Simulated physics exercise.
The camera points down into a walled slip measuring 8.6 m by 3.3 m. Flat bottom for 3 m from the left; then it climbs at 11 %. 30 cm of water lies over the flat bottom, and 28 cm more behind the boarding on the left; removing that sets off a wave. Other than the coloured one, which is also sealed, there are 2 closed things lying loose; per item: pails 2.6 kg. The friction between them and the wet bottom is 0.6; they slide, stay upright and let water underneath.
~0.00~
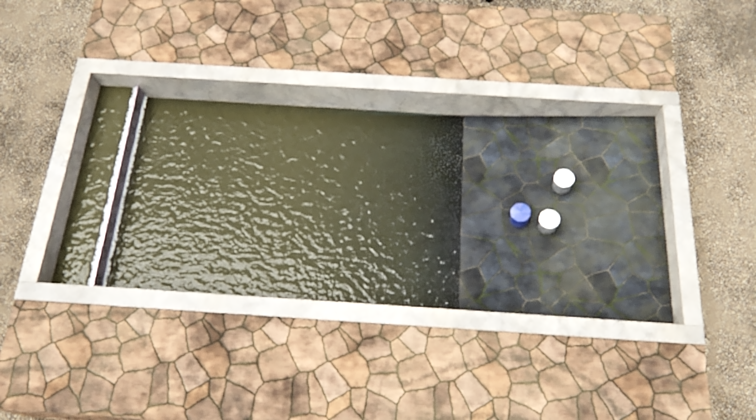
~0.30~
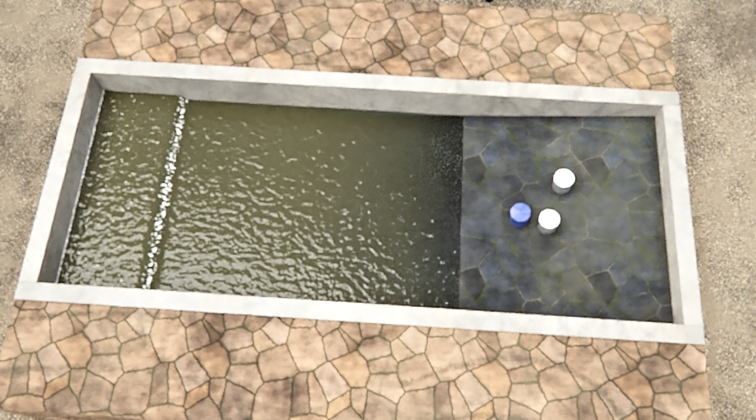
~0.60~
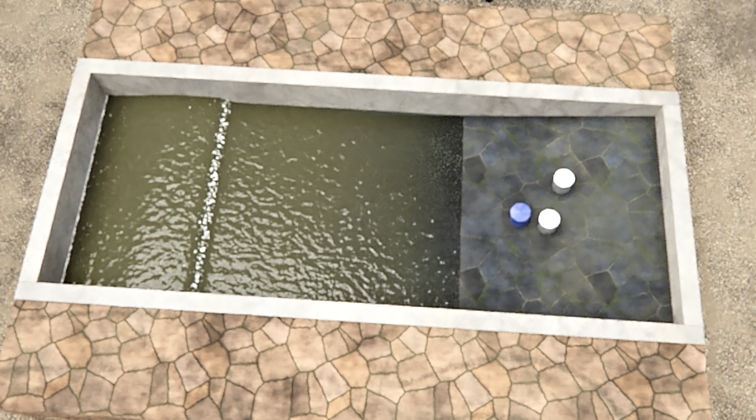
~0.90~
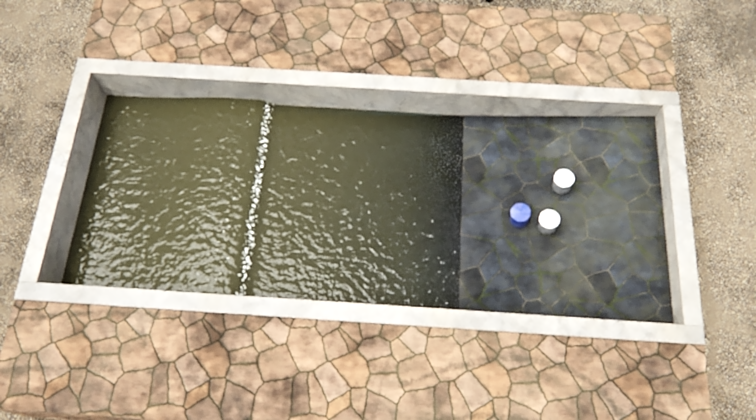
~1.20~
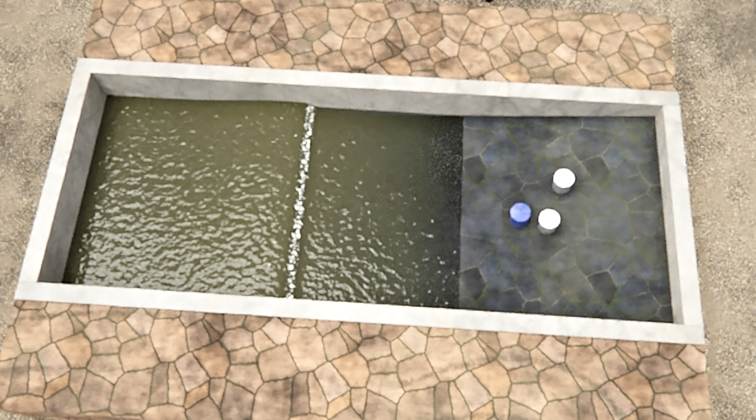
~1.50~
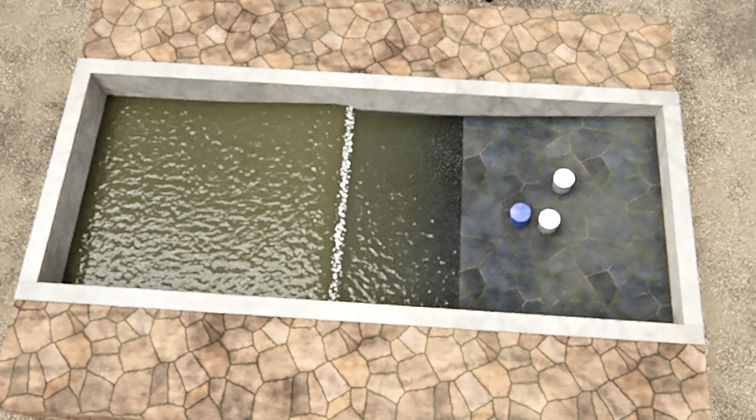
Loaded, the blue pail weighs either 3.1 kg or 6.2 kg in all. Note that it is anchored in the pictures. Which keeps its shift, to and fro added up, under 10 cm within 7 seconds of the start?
Heavier only.
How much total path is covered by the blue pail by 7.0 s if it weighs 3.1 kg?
All together it comes to about 20 cm.
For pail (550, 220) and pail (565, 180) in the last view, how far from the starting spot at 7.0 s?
Respectively 10 and 5 centimetres.
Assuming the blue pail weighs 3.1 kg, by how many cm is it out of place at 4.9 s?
I'd put it at roughly 10 cm.
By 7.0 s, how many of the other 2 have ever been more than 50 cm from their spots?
Counting them up, I find 0.
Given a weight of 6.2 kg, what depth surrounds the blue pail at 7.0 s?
Roughly 1 cm.
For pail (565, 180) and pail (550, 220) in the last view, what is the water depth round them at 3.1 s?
I'd estimate 0 cm for the first and 0 cm for the second.
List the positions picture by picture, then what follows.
The first frame shows the blue pail at (523, 212), on the bottom; 18.7 m2 under water; 0 of 3 have shifted.
The second frame shows the blue pail at (523, 212) rests on the ground; water covers 18.7 m2; 0 of 3 have shifted.
The third frame shows the blue pail at (523, 212), on the bottom; 18.7 m2 under water; 0 of 3 have shifted.
The fourth frame shows the blue pail at (523, 212), on the bottom; 18.7 m2 under water; 0 of 3 have shifted.
The fifth frame shows the blue pail at (523, 212) rests on the ground; water covers 18.7 m2; 0 of 3 have shifted.
The sixth frame shows the blue pail at (523, 212) rests on the ground; water covers 18.7 m2; 0 of 3 have shifted.
After 2.1 s the blue pail would be 0 cm from its start with 3.1 kg and 0 cm from its start with 6.2 kg; 0 cm of water round it then.
After 3.1 s the blue pail would be 7 cm from its start with 3.1 kg and 0 cm from its start with 6.2 kg; 5 cm of water round it then.
After 4.9 s the blue pail would be 13 cm from its start with 3.1 kg and 0 cm from its start with 6.2 kg; 3 cm of water round it then.
After 7.0 s the blue pail would be 13 cm from its start with 3.1 kg and 0 cm from its start with 6.2 kg; 1 cm of water round it then.
